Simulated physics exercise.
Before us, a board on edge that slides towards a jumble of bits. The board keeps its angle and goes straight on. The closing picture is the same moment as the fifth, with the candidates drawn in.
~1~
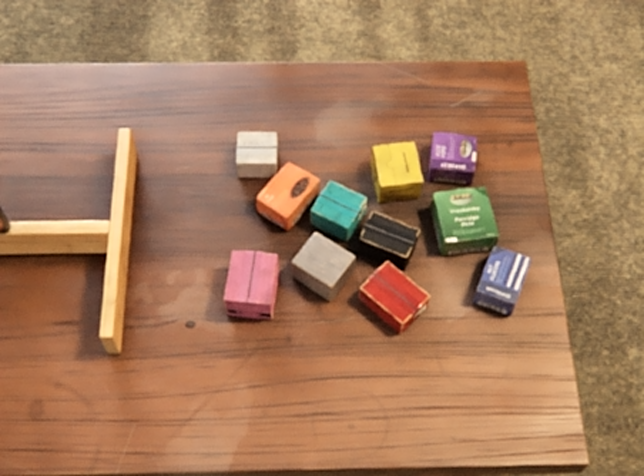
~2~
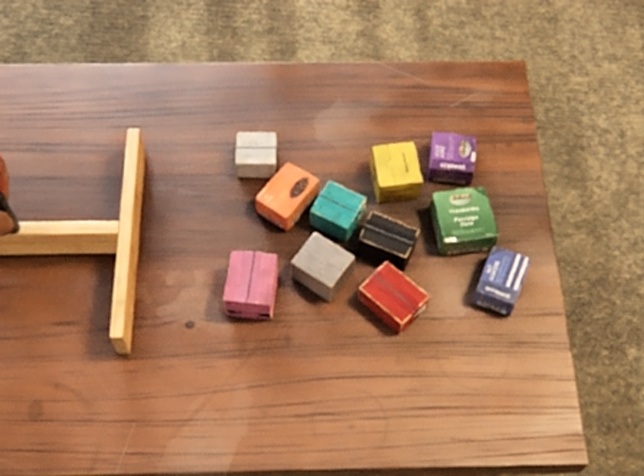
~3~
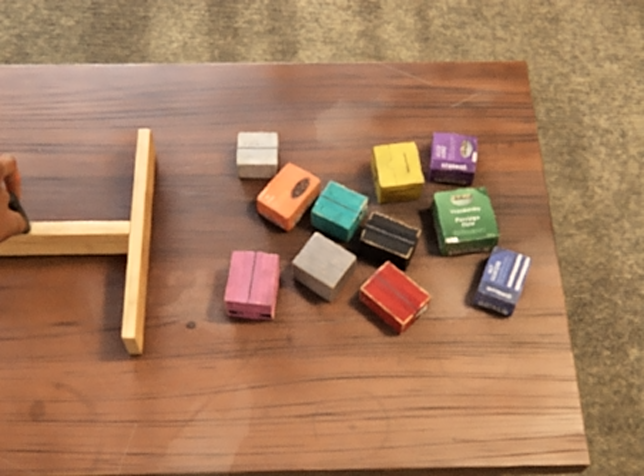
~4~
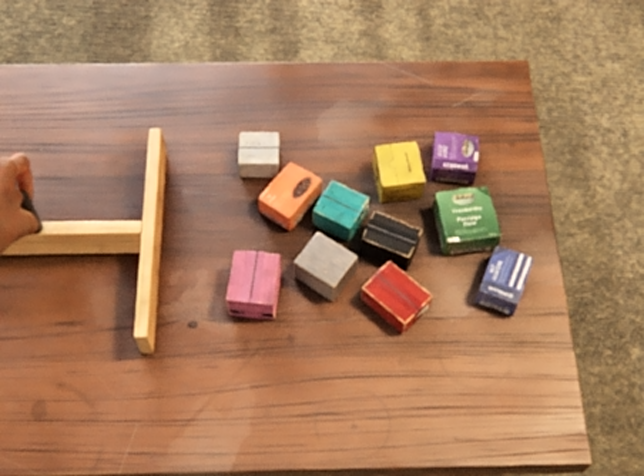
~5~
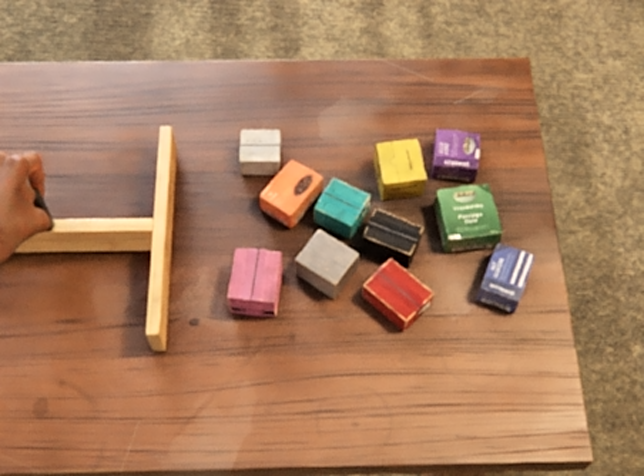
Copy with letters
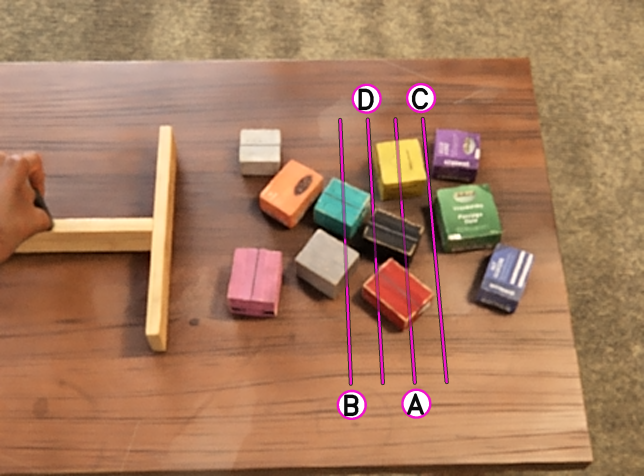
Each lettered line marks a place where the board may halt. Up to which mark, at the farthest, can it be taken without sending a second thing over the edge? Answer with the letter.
C is the last line within the limit.
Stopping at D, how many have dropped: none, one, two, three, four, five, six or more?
In all, none.
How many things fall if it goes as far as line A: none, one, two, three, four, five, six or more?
In all, none.
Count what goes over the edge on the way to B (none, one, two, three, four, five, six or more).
By then, none.
On the marked copy, A at (404, 241); B at (345, 242); C at (434, 241); D at (375, 242).
With C. Early on, board (259, 223); white box (287, 151); pink box (290, 281).
Further on, board (359, 221); green packet (493, 212); purple packet (464, 156).
At the end, board (433, 220); blue box (559, 291); green packet (542, 202); none fallen.
As for the rest, A is within the limit but short; B is within the limit but short; D is within the limit but short.
